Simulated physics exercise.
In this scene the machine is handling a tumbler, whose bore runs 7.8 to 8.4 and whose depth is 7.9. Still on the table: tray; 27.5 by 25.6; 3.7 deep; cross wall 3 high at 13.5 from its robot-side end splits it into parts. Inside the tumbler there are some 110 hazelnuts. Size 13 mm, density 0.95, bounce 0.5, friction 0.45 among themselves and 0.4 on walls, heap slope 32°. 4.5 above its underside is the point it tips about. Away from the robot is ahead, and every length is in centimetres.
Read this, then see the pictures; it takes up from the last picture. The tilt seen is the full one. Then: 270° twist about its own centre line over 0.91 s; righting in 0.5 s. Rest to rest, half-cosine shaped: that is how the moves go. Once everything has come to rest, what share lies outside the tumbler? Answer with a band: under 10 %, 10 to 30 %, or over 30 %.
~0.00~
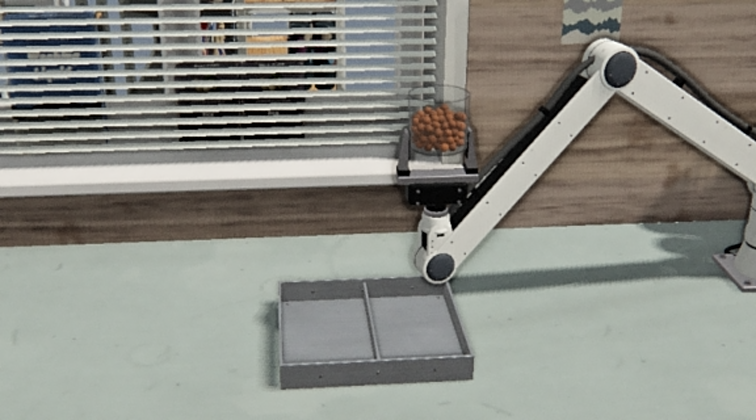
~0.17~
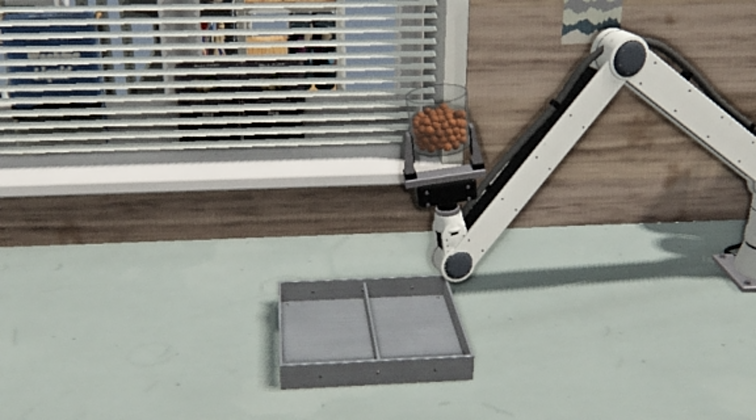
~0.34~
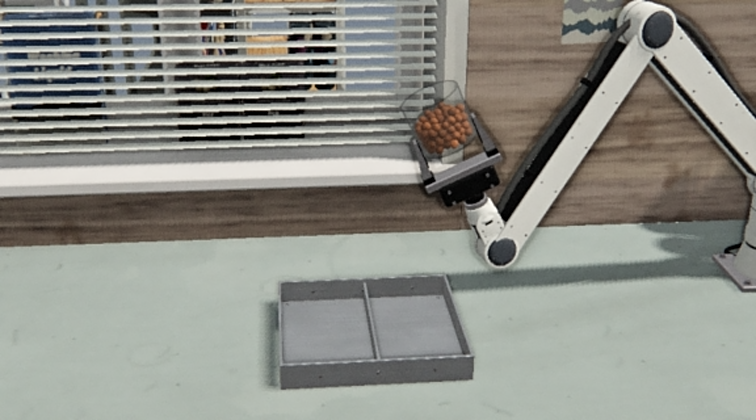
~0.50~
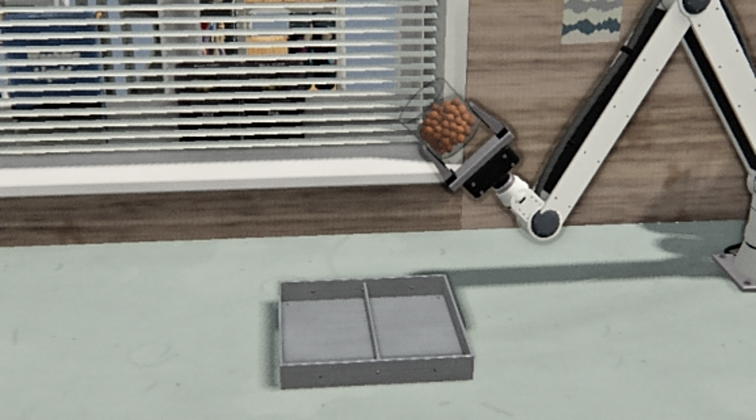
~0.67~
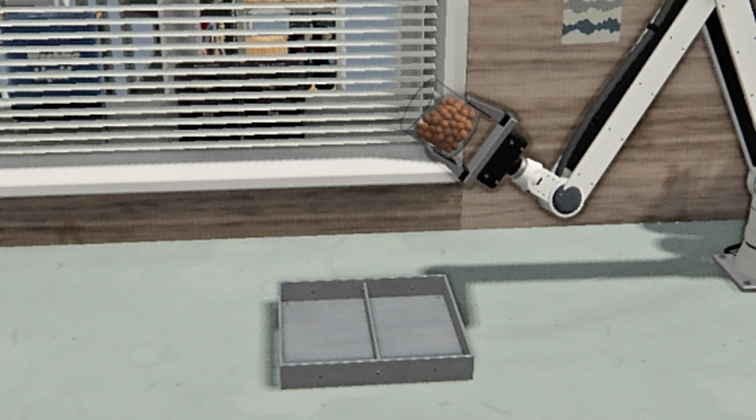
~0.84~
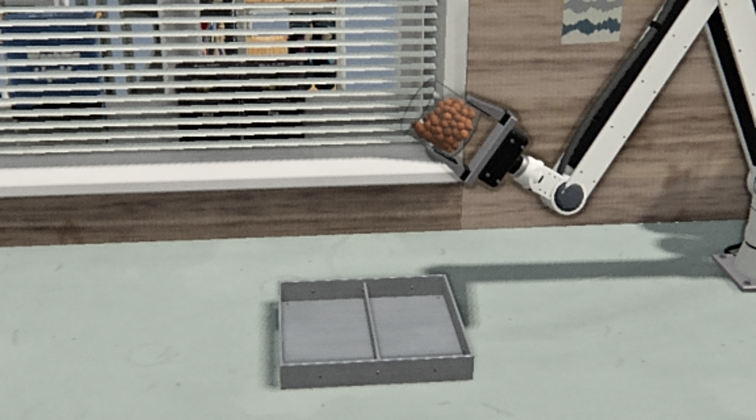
Under 10 %.
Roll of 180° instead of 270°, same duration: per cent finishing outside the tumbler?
Then about 0 percent.
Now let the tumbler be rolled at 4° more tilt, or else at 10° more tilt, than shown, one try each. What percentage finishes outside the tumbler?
Around 0 percent on the first try, 0 percent on the second.
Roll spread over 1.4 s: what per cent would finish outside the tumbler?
Then: Approx. 0 %.
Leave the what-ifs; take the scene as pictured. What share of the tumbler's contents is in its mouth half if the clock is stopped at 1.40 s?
Close to 30 per cent sits in the mouth half.
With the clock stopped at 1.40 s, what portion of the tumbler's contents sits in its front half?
Around 55 percent.
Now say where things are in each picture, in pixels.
The first frame shows the tumbler middle at (439, 121), upright; upper third of the load around (439, 119), from x 415 to 460, top at y 110; 110 in the tumbler.
The second frame shows the tumbler middle at (439, 121), tipped 7°; upper third of the load around (442, 119), from x 415 to 465, top at y 110.
The third frame shows the tumbler middle at (440, 121), tipped 24°; upper third of the load around (447, 116), from x 420 to 470, top at y 105.
The fourth frame shows the tumbler middle at (441, 120), tipped 44°; upper third of the load around (450, 114), from x 425 to 470, top at y 100.
The fifth frame shows the tumbler middle at (442, 119), tipped 56°; upper third of the load around (452, 113), from x 420 to 470, top at y 100.
The sixth frame shows the tumbler middle at (442, 119), tipped 57°; upper third of the load around (453, 113), from x 415 to 470, top at y 100; 110 in the tumbler.
After 1.40 s, tipped 57°, highest piece 39 above the table; 110 in the tumbler.
After 1.97 s, tipped 34°, highest piece 38 above the table; 110 in the tumbler.
After 2.45 s, upright, highest piece 39 above the table; 110 in the tumbler.
After 3.15 s, upright, highest piece 39 above the table; 110 in the tumbler.
In the end, 110 in the tumbler. That is 0 % outside the tumbler.
